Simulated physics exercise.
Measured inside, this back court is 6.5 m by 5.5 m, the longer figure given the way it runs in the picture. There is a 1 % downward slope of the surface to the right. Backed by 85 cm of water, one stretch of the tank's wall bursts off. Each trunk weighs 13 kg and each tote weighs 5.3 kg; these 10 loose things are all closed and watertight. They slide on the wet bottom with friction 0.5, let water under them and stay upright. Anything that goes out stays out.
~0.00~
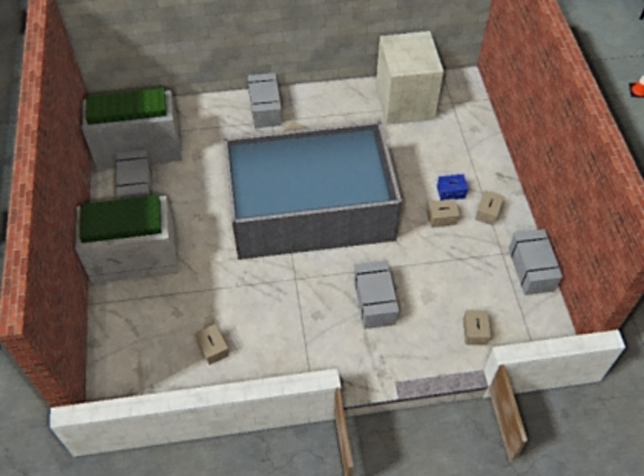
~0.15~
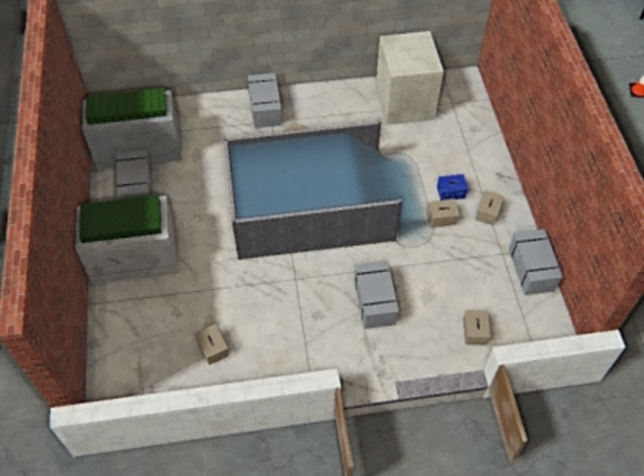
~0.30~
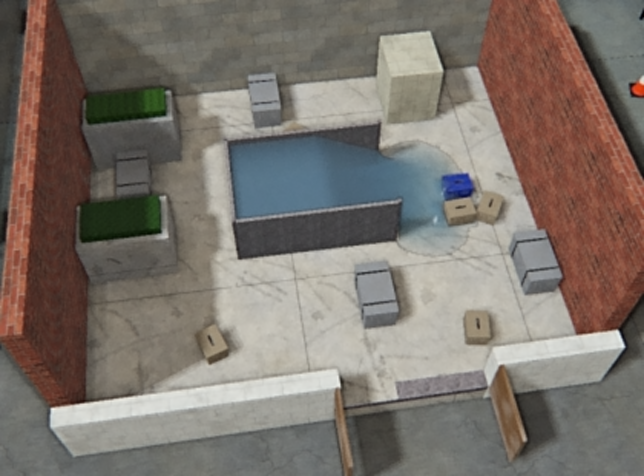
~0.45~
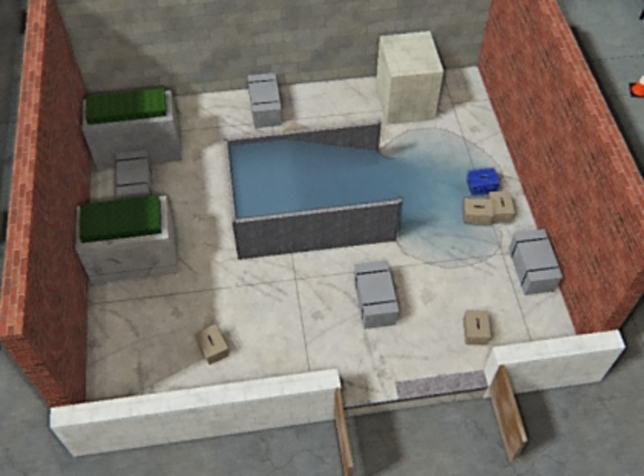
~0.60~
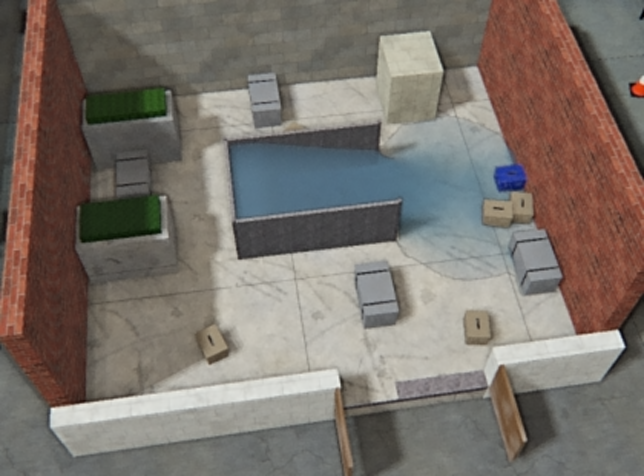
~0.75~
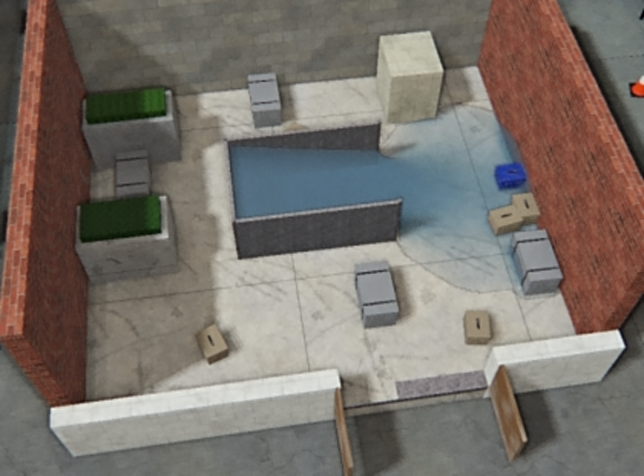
The clip opens on a walled court with a raised rectangular tank full of water, ringed by boxes and planters. The tank's right wall gives way and water spreads across the floor, pushing a blue tote and two tan boxes rightward to the brick wall as the wet area widens.
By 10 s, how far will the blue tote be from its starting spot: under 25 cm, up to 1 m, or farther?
Chances are it goes a good distance.
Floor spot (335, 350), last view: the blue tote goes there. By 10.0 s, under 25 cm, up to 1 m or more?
Put there, it wanders off a long way.
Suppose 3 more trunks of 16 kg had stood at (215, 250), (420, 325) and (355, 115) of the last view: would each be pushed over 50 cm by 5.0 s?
In order: Below it, above it, above it.
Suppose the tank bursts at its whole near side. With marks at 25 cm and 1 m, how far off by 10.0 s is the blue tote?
From there, the blue tote gets moved partway.
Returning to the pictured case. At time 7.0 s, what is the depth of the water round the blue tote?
Near 8 cm deep.
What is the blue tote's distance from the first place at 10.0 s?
Measured offset: Near 350 cm.
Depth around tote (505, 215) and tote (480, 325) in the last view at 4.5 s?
4 and 4 cm.
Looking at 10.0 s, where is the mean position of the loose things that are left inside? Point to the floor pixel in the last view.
Mean floor pixel: About (235, 270).
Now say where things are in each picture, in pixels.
The first picture shows the blue tote at (453, 183), on the bottom; water covers 3.0 m2; 0 of 10 have shifted.
The second picture shows the blue tote at (453, 183) rests on the ground; 3.9 m2 under water; 0 of 10 have shifted.
The third picture shows the blue tote at (458, 182), on the bottom, 7 cm from its start; water covers 5.1 m2; 2 of 10 have shifted.
The fourth picture shows the blue tote at (484, 177) rests on the ground, 47 cm from its start; 6.7 m2 under water; 3 of 10 have shifted.
The fifth picture shows the blue tote at (512, 174), on the bottom, 90 cm from its start; water covers 8.4 m2; 3 of 10 have shifted.
The sixth picture shows the blue tote at (512, 172), afloat, 90 cm from its start; 9.4 m2 under water; 3 of 10 have shifted.
After 2.0 s the blue tote is near (517, 160), 0.9 m from its start, afloat; 0 of 10 are out; 4 afloat.
After 4.5 s the blue tote is near (510, 188), 0.8 m from its start, afloat; 0 of 10 are out; 2 afloat.
After 7.0 s the blue tote is near (447, 241), 1.1 m from its start, afloat; 0 of 10 are out; 8 afloat.
After 10.0 s the blue tote is near (376, 379), 3.4 m from its start, aground; 0 of 10 are out; 9 afloat.
